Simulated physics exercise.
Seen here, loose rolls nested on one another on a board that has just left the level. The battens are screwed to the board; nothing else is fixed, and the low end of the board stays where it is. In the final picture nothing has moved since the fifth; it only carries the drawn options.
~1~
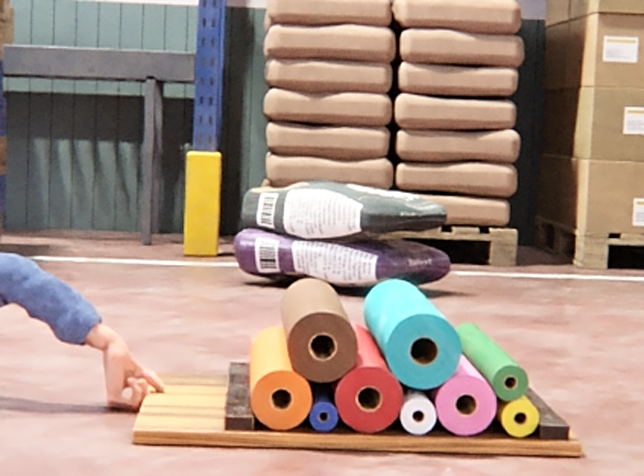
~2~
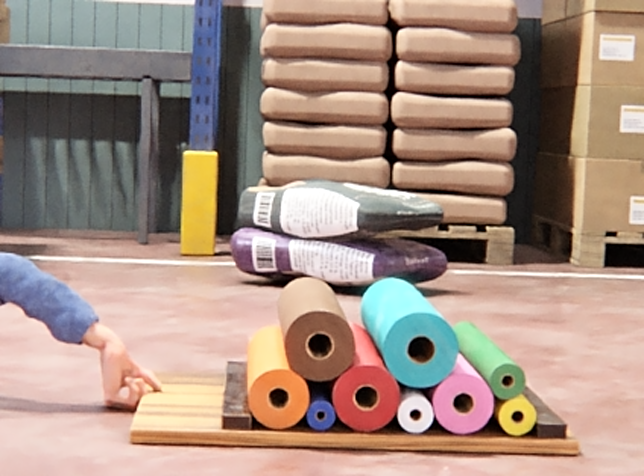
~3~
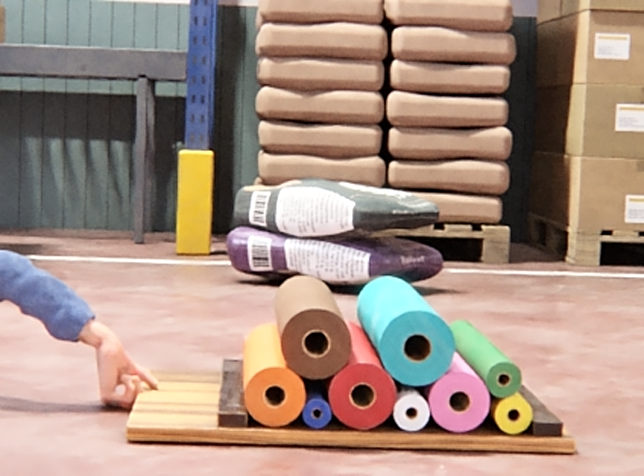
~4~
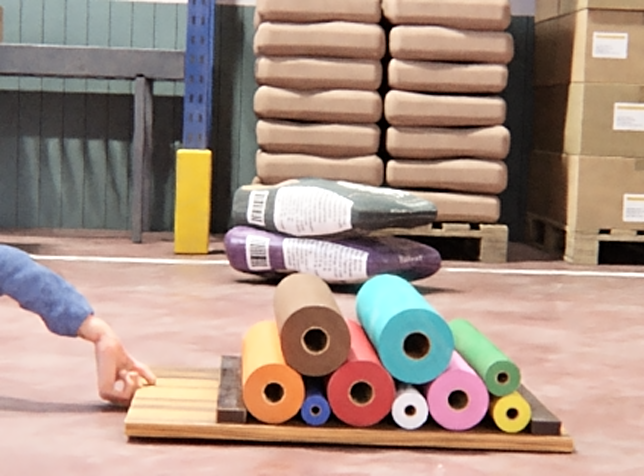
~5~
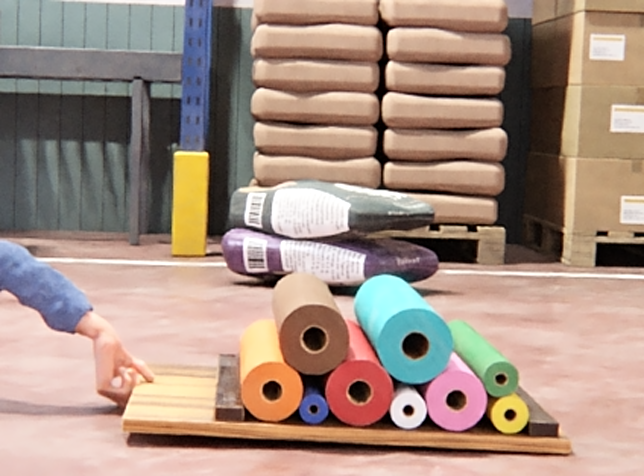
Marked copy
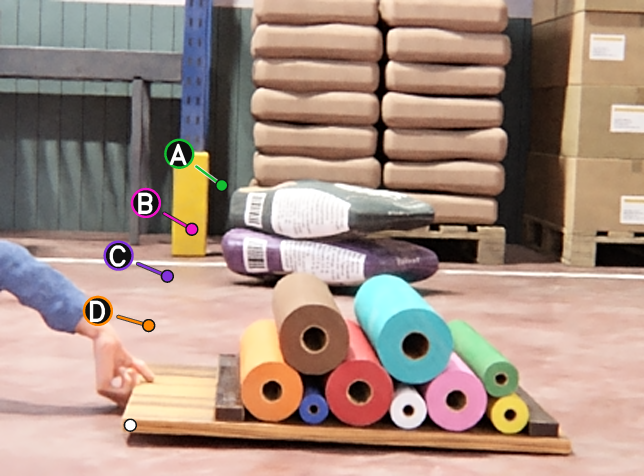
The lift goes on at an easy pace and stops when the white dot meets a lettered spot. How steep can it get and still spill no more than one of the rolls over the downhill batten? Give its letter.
Lift it to A and no more.
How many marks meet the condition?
The number is four.
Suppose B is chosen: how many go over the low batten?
With B, one.
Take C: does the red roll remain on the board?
Yes.
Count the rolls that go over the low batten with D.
At D the number is one.
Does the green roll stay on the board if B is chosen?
The green roll: No.
On the copy, A at (222, 185); B at (192, 229); C at (167, 276); D at (149, 326); the white dot at (130, 425).
On A. First, board at 19°.
Then, board at 35°.
Finally, board at 35°, one over the low batten (green).
By contrast, B one over the low batten (green); C one over the low batten (green); D one over the low batten (green).
